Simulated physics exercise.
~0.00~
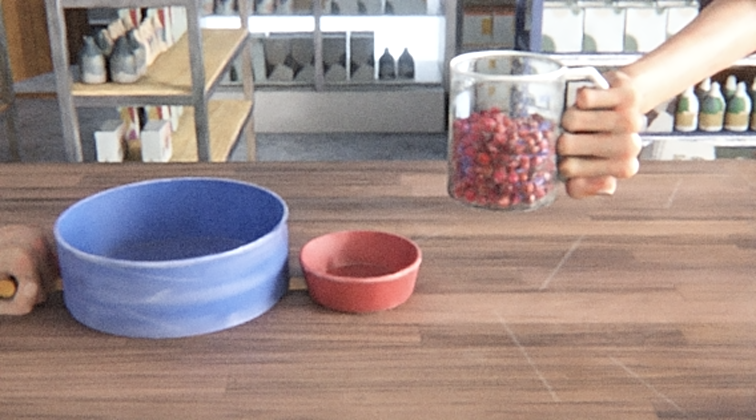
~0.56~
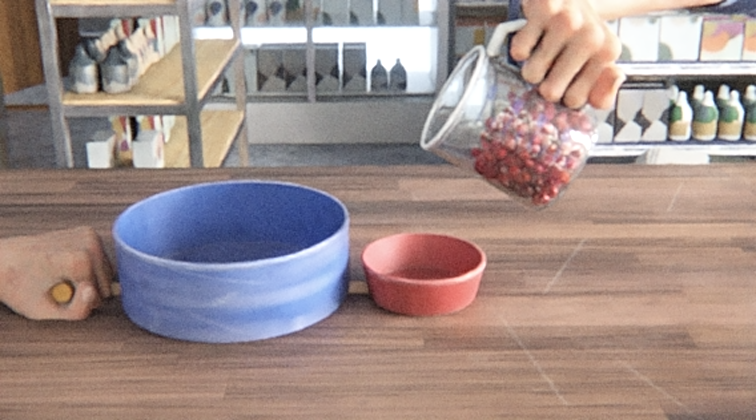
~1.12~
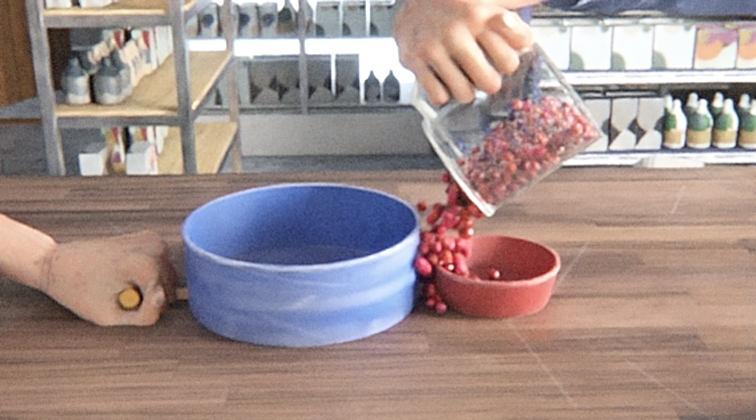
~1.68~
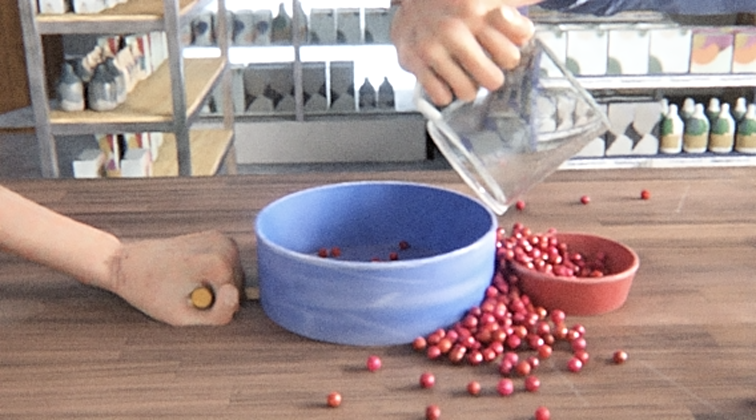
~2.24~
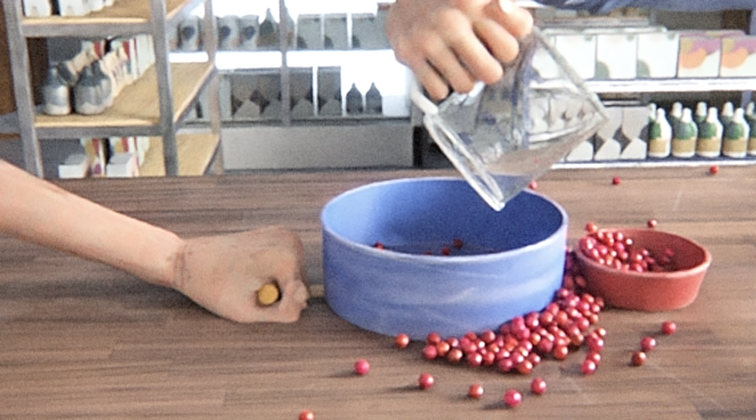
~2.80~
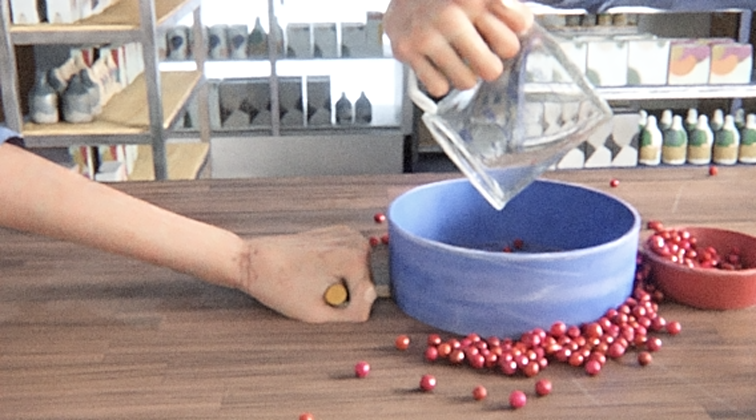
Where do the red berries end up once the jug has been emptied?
The largest share lies spilled on the table outside both containers, and a good portion is in the red dish. Only a small share lands in the blue pot.
